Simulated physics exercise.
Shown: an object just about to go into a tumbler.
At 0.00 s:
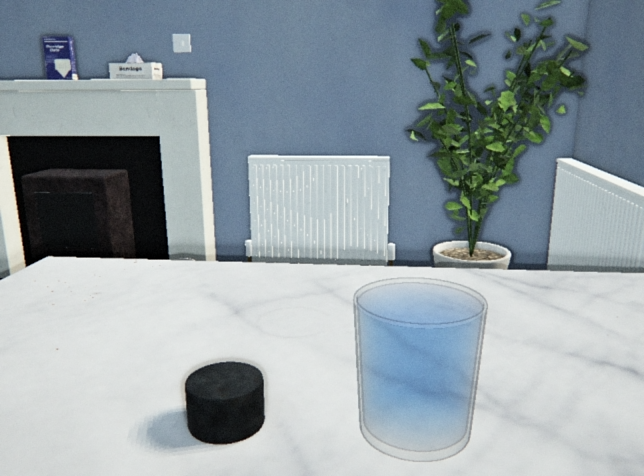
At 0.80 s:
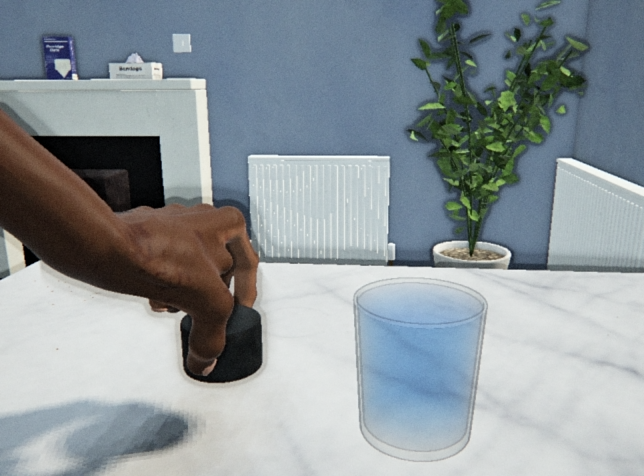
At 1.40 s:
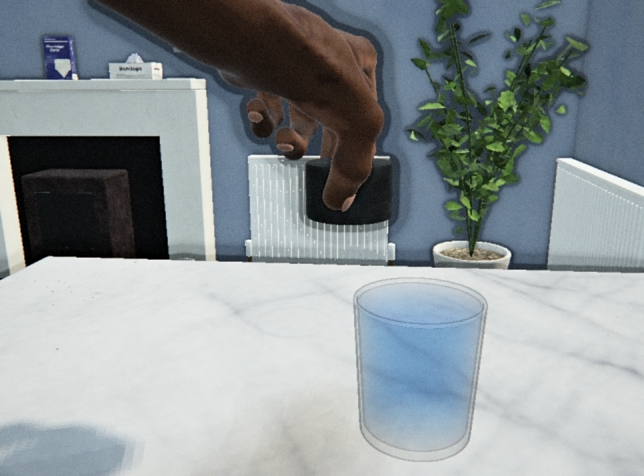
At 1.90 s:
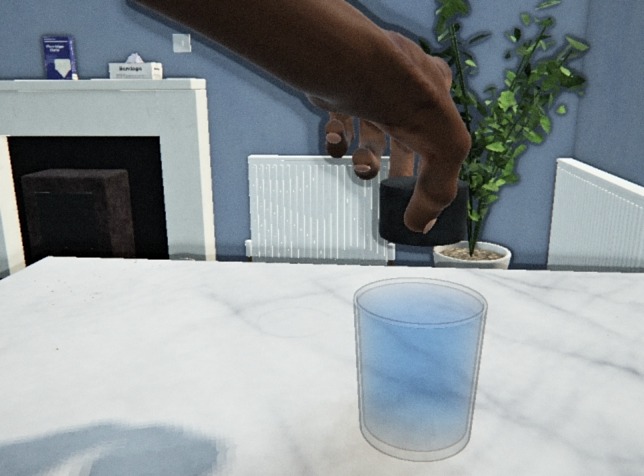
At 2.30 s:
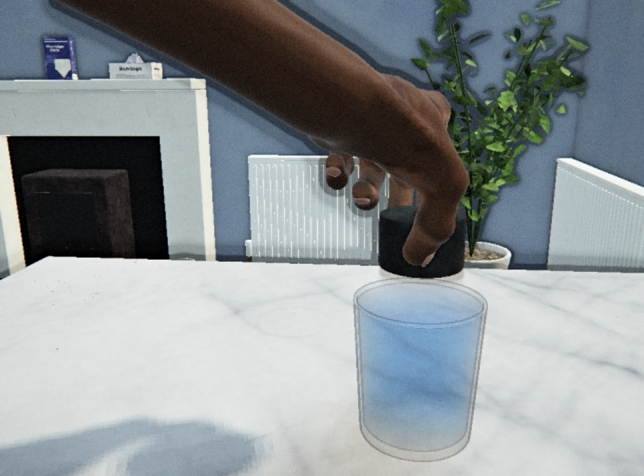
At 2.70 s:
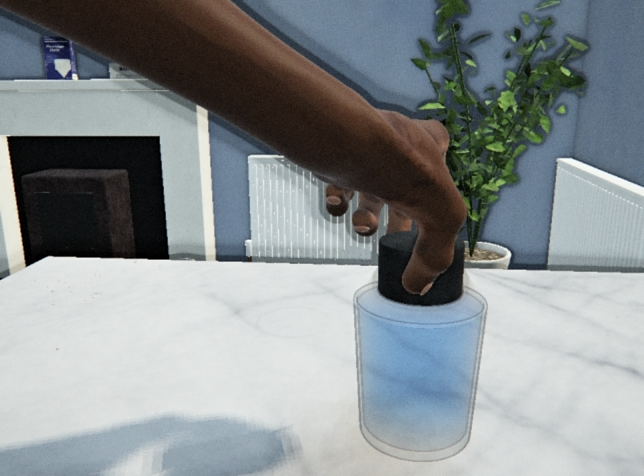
A hand reaches in from the left, grips a small black cylinder on a white marble tabletop, lifts it, carries it right and lowers it to the rim of a clear tumbler. The tumbler, nearly full of blue liquid, stays still at right. Seen from a fixed view across the table, the blue-walled room holds a pale fireplace at left, white radiators and a leafy potted plant.
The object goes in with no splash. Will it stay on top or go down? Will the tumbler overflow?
In the dyed water it goes under, and the tumbler spills.
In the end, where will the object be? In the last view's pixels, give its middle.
(415, 397) or thereabouts.
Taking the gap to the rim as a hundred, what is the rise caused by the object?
Roughly 340 %.
After 3.0 s, the iron weight enters the dyed water; the tumbler is full to the brim; some has gone over the rim.
After 3.4 s, the iron weight goes on down; the tumbler is full to the brim; some has gone over the rim.
After 5.0 s, the iron weight lies on the bottom; the tumbler is full to the brim; some has gone over the rim.
